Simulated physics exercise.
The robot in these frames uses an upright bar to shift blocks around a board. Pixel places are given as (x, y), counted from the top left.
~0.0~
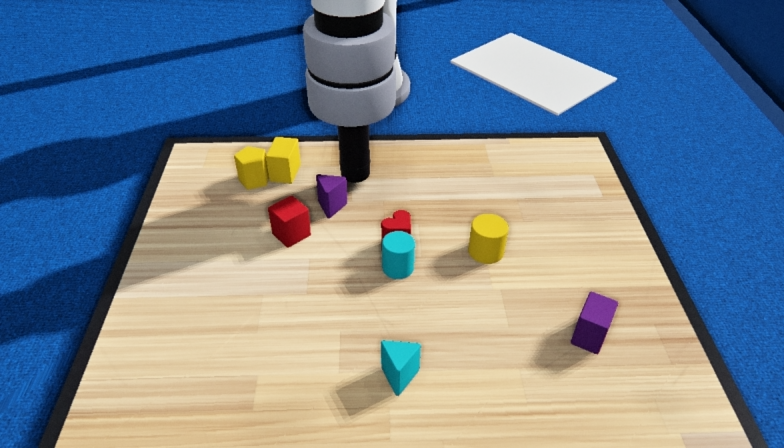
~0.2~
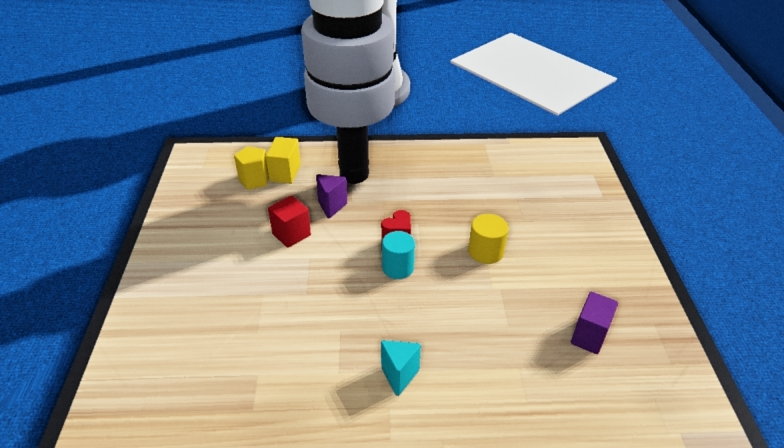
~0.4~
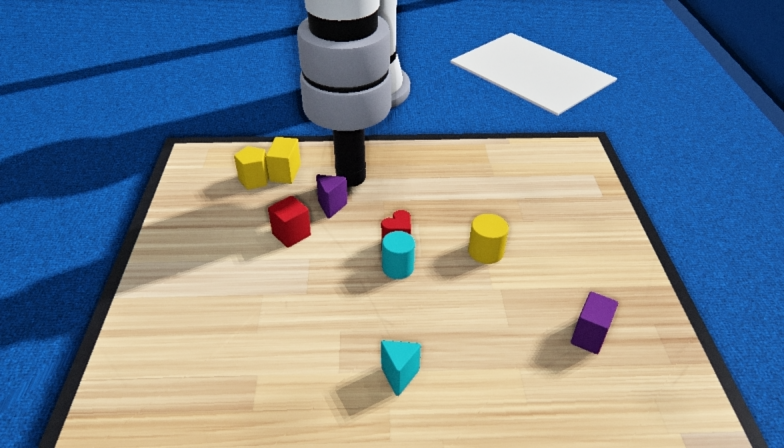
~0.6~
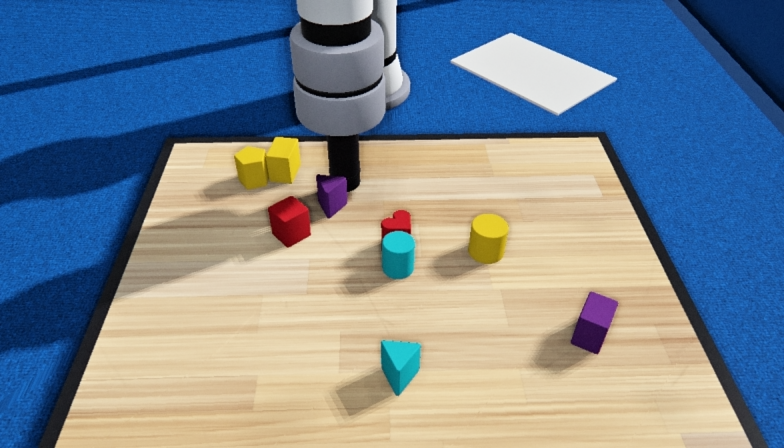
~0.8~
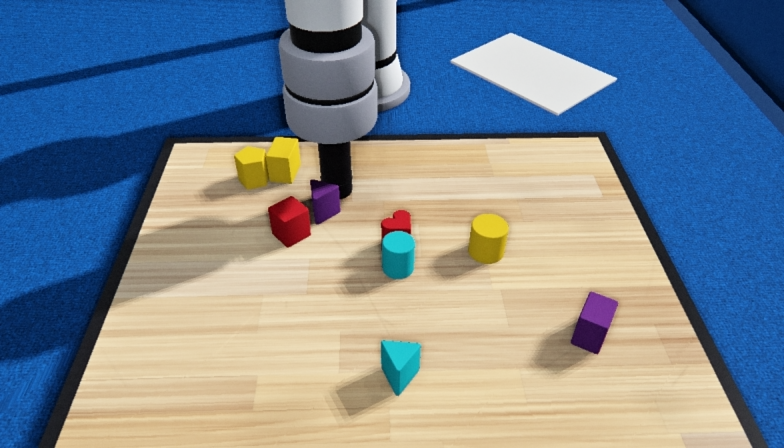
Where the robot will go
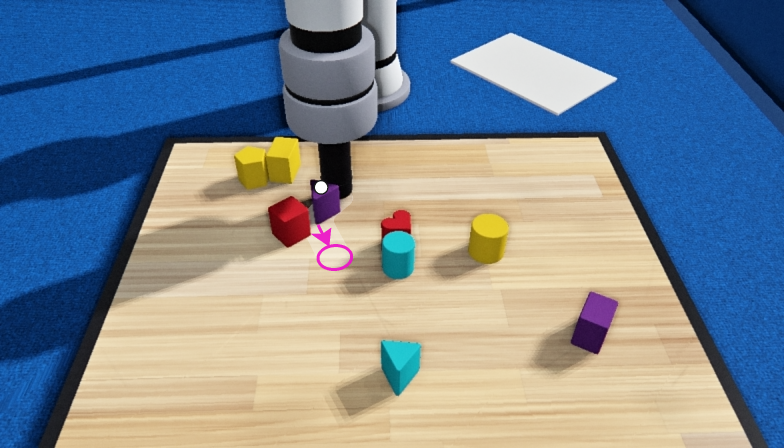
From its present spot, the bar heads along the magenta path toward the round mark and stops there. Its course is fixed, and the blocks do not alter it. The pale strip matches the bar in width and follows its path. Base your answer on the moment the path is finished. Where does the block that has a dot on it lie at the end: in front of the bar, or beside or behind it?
I think it loses its spot in front.
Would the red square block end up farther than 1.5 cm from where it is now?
In short: Yes.
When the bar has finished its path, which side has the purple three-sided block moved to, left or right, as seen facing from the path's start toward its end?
Rightward.
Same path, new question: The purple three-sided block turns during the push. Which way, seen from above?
From above, clockwise.
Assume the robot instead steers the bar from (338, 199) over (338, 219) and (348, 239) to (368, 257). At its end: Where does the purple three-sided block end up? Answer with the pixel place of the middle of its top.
Its top face will be centred at roughly (314, 212).
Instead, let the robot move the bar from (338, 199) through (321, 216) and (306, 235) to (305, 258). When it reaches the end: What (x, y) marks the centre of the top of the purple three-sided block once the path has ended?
Close to (280, 247).
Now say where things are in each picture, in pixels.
In the first frame, lower end of the bar (355, 175), tops of blocks, red square block (288, 208), purple three-sided block (329, 181), red heart-shaped block (398, 220).
In the second frame, bar (354, 176), blocks as before.
In the third frame, bar (351, 179), blocks as before.
In the fourth frame, bar (345, 184), blocks as before.
In the fifth frame, bar (337, 191), red square block (288, 208), purple three-sided block (321, 187), red heart-shaped block (398, 220).
The drawn path runs from (338, 199) over (320, 216) and (324, 236) to (335, 257); the dot is on the purple three-sided block.
On the path given first. One third of the way, bar (318, 209); red square block (278, 215), turned 30° clockwise; purple three-sided block (303, 206).
Two thirds of the way, bar (323, 229); red square block (272, 218), turned 45° clockwise; purple three-sided block (300, 224), turned 30° clockwise.
At the end, bar (334, 250); red square block (272, 218), turned 45° clockwise; purple three-sided block (299, 228), turned 45° clockwise; red heart-shaped block not moved.
